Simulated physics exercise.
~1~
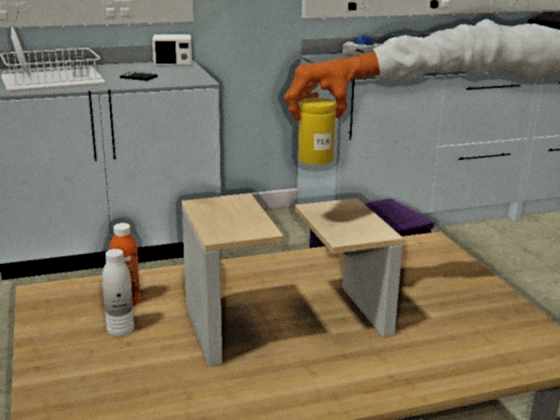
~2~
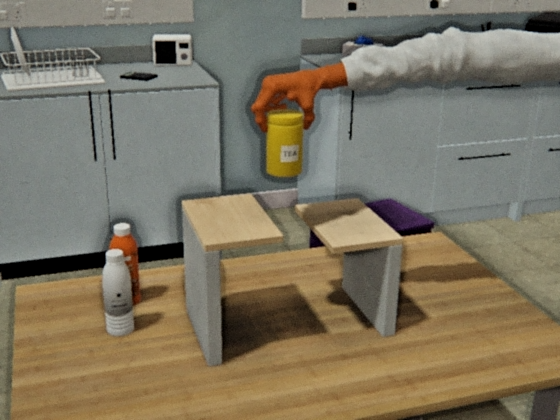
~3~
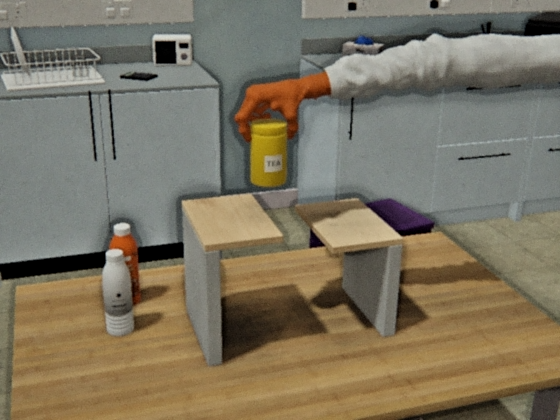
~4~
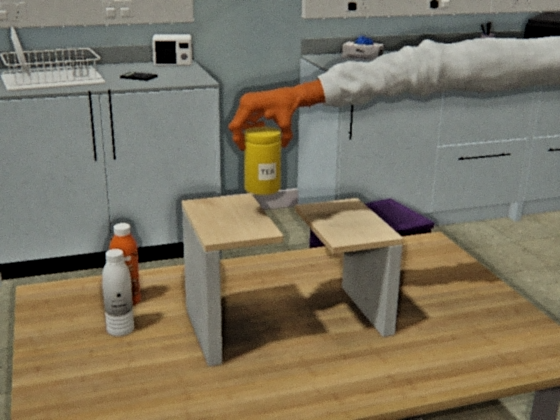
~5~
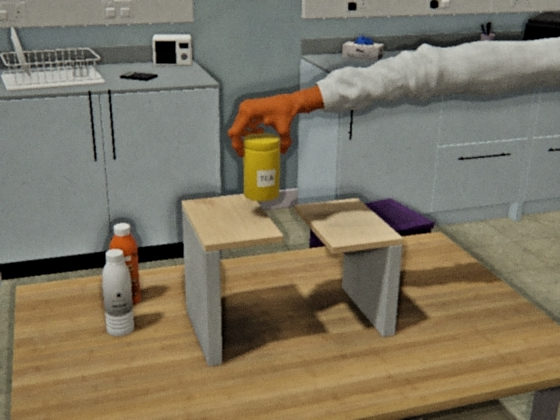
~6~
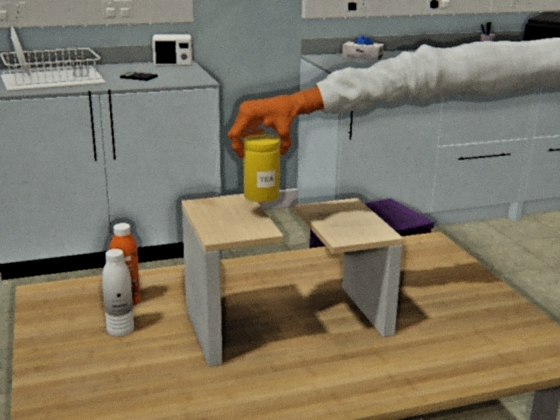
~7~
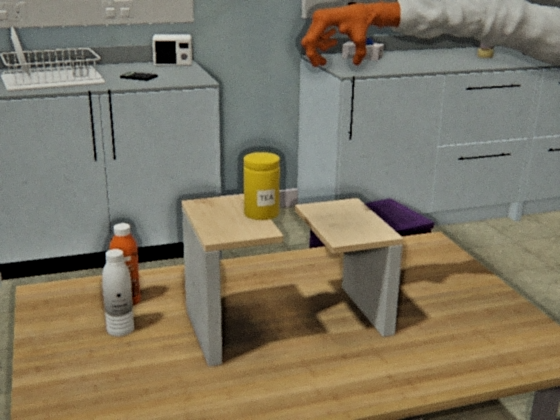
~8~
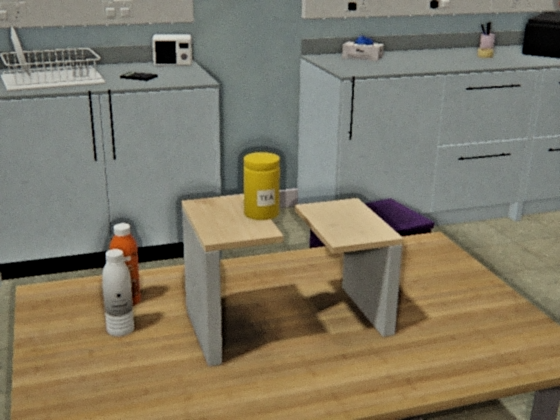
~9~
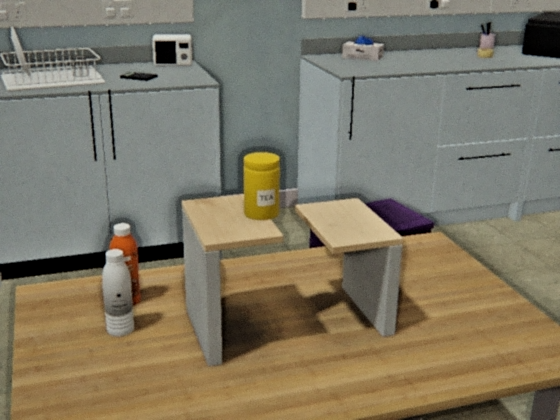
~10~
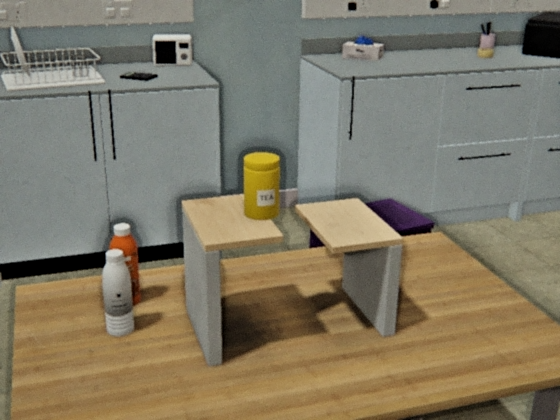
A gloved hand lowers a yellow jar onto the left wooden-topped support, where it stays upright.
